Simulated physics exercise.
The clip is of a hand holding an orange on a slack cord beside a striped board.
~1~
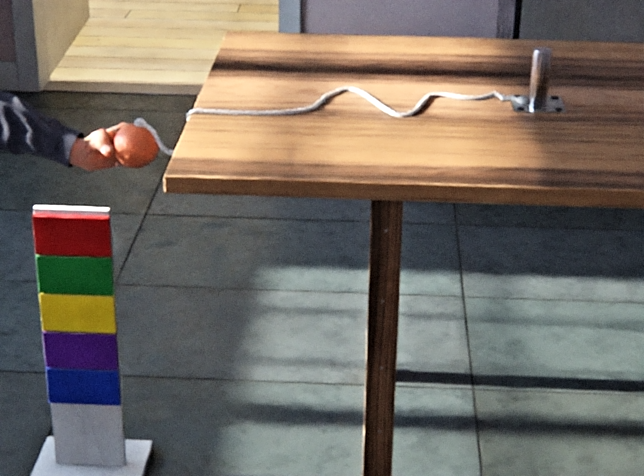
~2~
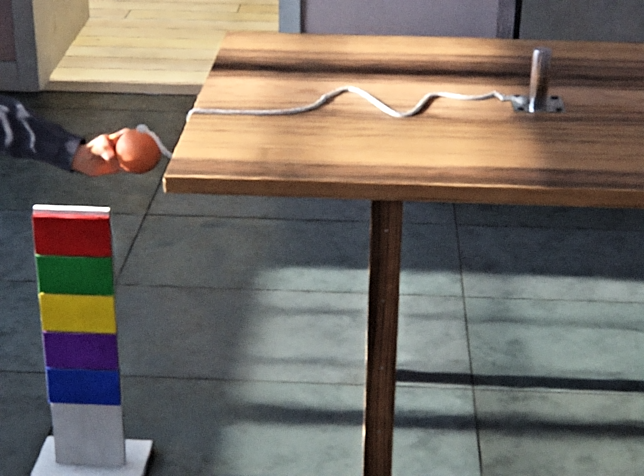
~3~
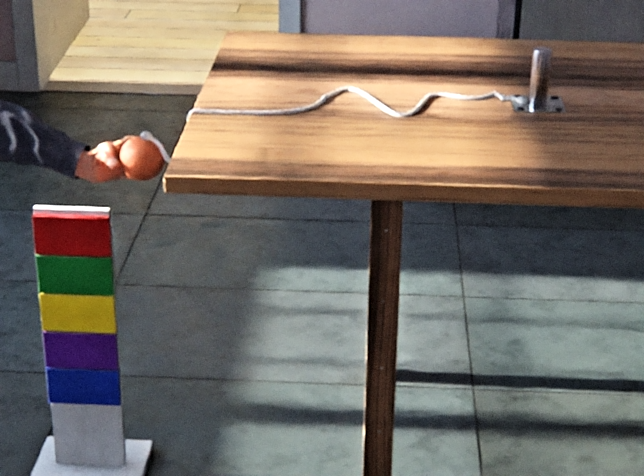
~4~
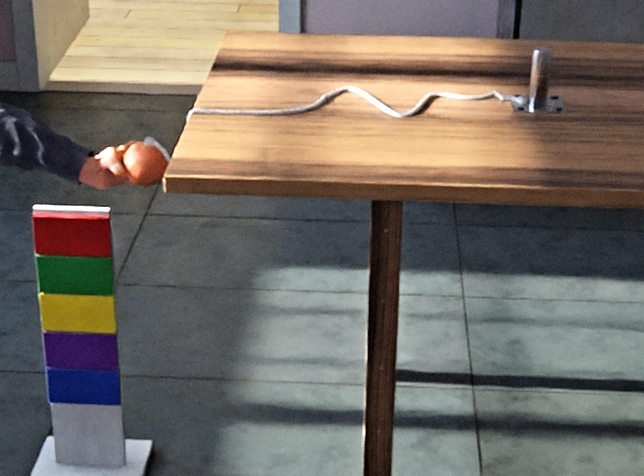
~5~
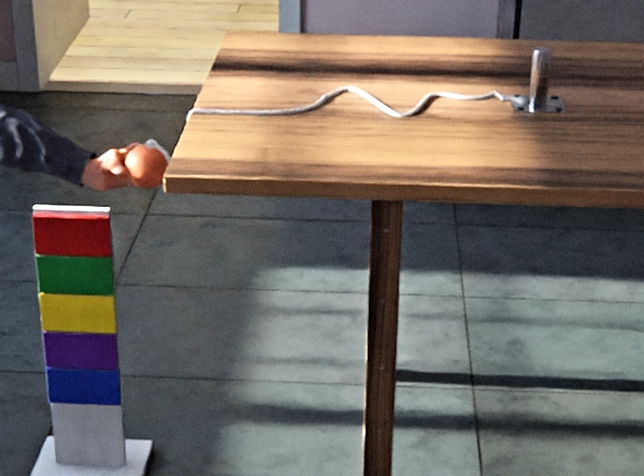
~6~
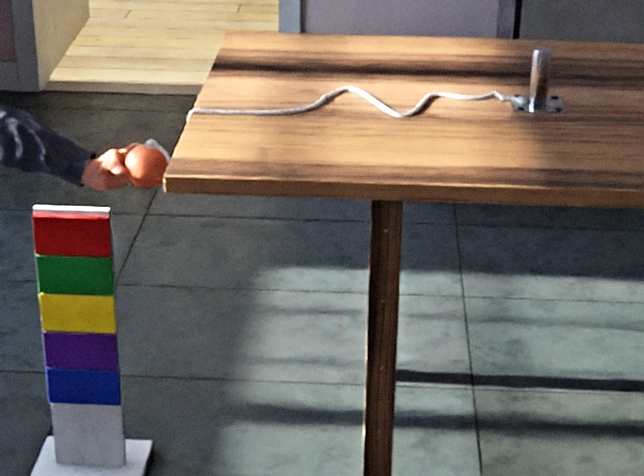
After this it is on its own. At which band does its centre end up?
Its centre hangs level with the purple band.
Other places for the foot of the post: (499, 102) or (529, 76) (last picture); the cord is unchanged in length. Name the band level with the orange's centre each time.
It would be blue; purple.
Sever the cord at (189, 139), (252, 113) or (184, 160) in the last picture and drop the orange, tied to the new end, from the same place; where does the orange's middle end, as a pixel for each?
The places are (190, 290), (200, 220) and (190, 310).
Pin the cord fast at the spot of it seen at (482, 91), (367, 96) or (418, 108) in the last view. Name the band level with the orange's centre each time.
One after the other, purple; green; yellow.
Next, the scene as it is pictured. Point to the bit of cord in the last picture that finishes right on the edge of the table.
Near (324, 98).
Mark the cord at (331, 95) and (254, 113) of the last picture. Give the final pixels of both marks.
At (206, 103), then (198, 195).
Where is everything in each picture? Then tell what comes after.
Orange (136, 146); red (71, 237); green (74, 276); yellow (77, 314); purple (80, 352); blue (83, 388), in the first frame.
Orange (139, 152); cord through (492, 95) (419, 107) (368, 96) (308, 108) (202, 112), in the second frame.
Orange (142, 159), in the third frame.
Orange (146, 164); cord through (492, 95) (419, 107) (368, 96) (308, 108) (202, 112), in the fourth frame.
Orange (148, 166), in the fifth frame.
Orange (148, 166); cord through (492, 95) (419, 107) (368, 96) (308, 108) (202, 112), in the sixth frame.
Soon after, orange near (222, 310); level with yellow.
After that, orange near (198, 353); level with purple.
In the end, orange near (208, 354); level with purple. Its middle rests at the purple band.
